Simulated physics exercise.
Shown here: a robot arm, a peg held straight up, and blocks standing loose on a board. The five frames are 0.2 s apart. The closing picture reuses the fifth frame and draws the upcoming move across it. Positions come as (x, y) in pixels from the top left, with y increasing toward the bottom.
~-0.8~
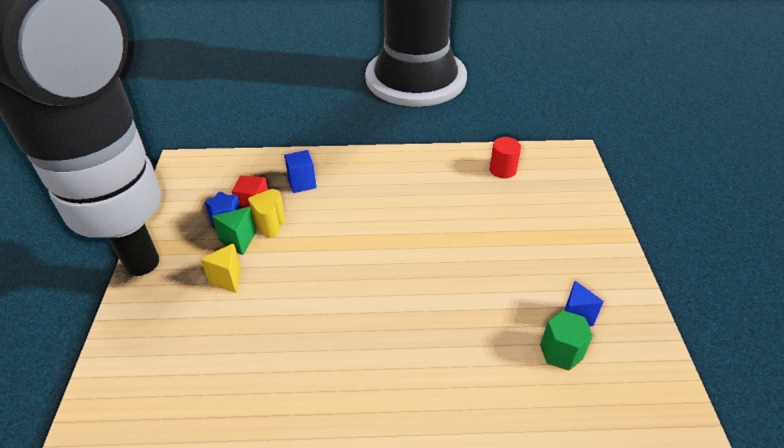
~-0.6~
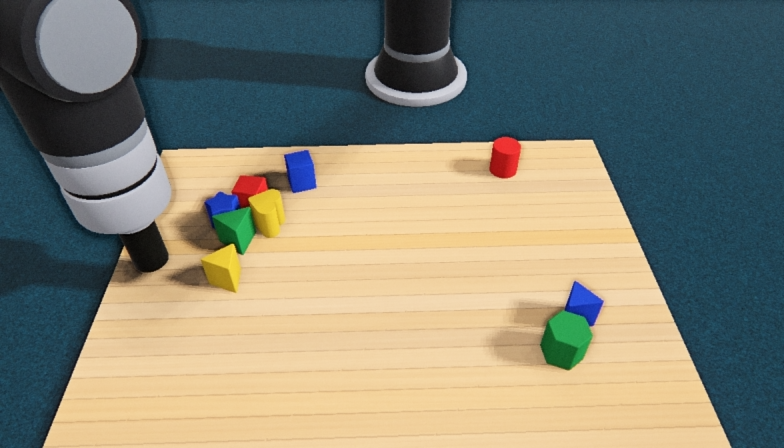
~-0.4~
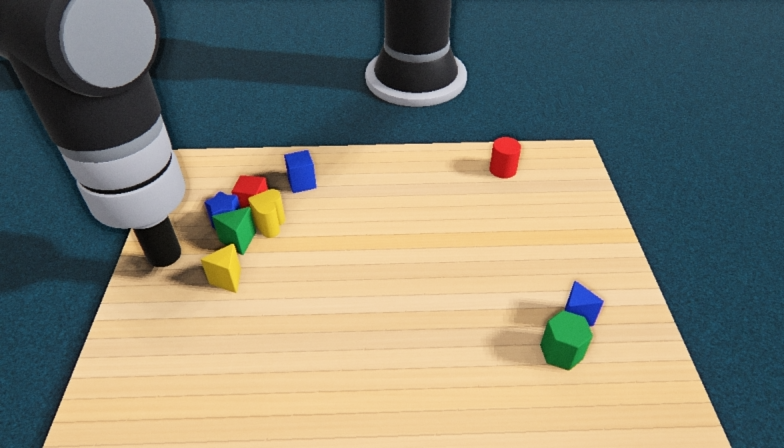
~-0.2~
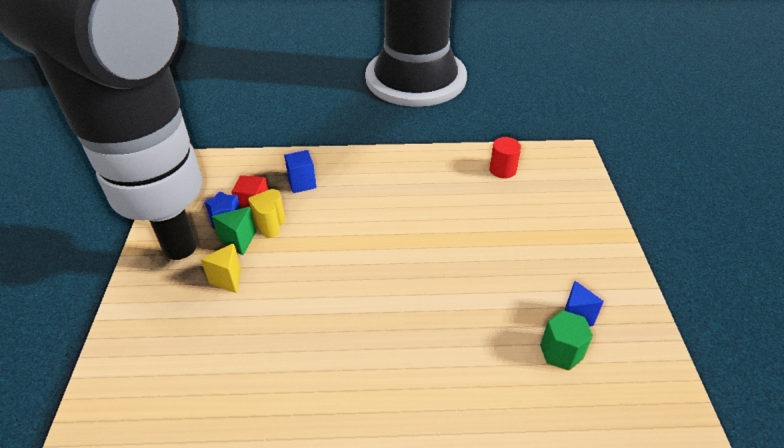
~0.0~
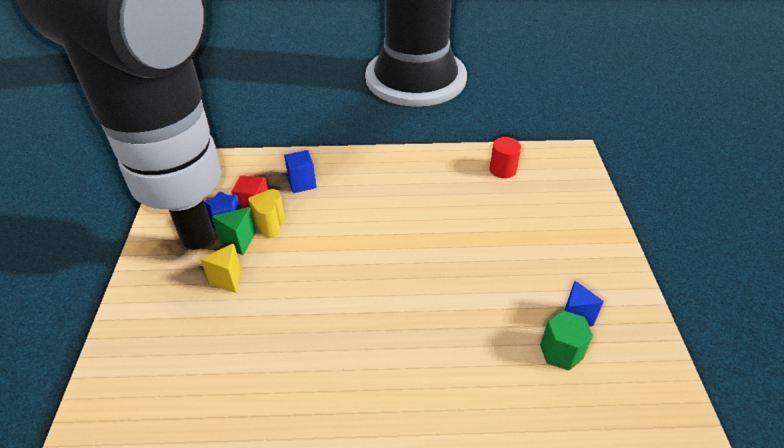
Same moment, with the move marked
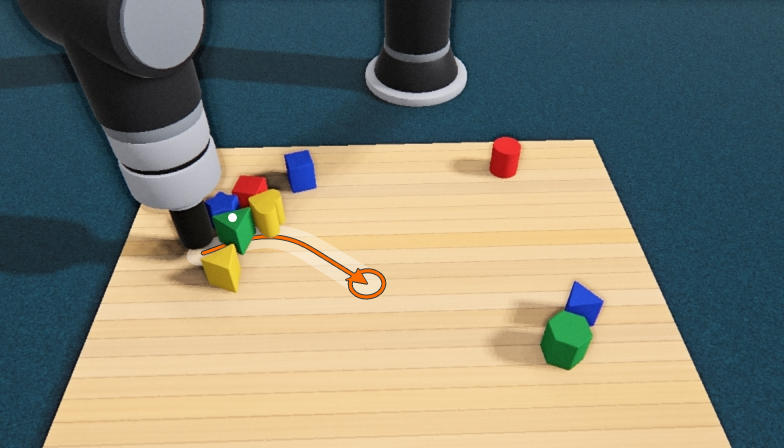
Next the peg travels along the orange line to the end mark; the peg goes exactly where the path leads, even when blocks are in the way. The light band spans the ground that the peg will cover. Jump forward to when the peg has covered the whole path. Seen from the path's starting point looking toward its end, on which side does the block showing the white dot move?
Measured against the direction from start to end, the block showing the white dot shifts toward the left-hand side.
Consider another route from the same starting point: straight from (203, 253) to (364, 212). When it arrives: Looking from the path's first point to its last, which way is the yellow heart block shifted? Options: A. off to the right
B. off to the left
That would be B.
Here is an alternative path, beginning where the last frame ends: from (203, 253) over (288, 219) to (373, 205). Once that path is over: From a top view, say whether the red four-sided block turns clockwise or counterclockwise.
The twist is clockwise.
Drawn move, from (203, 253) through (265, 237) and (318, 253) to (367, 284); the dot is on the green triangular block.
What follows on the original path. One third of the way, peg at (263, 223); blue star at (223, 198); green triangular block at (289, 209), turned 30° clockwise; yellow heart block at (286, 193), turned 40° anticlockwise.
Two thirds of the way, peg at (317, 240); blue star at (223, 198); green triangular block at (326, 208); yellow heart block at (287, 192), turned 50° anticlockwise.
At the end, peg at (366, 270); blue star at (223, 198); green triangular block at (326, 208); red four-sided block still; yellow heart block at (287, 192), turned 50° anticlockwise; blue four-sided block still.
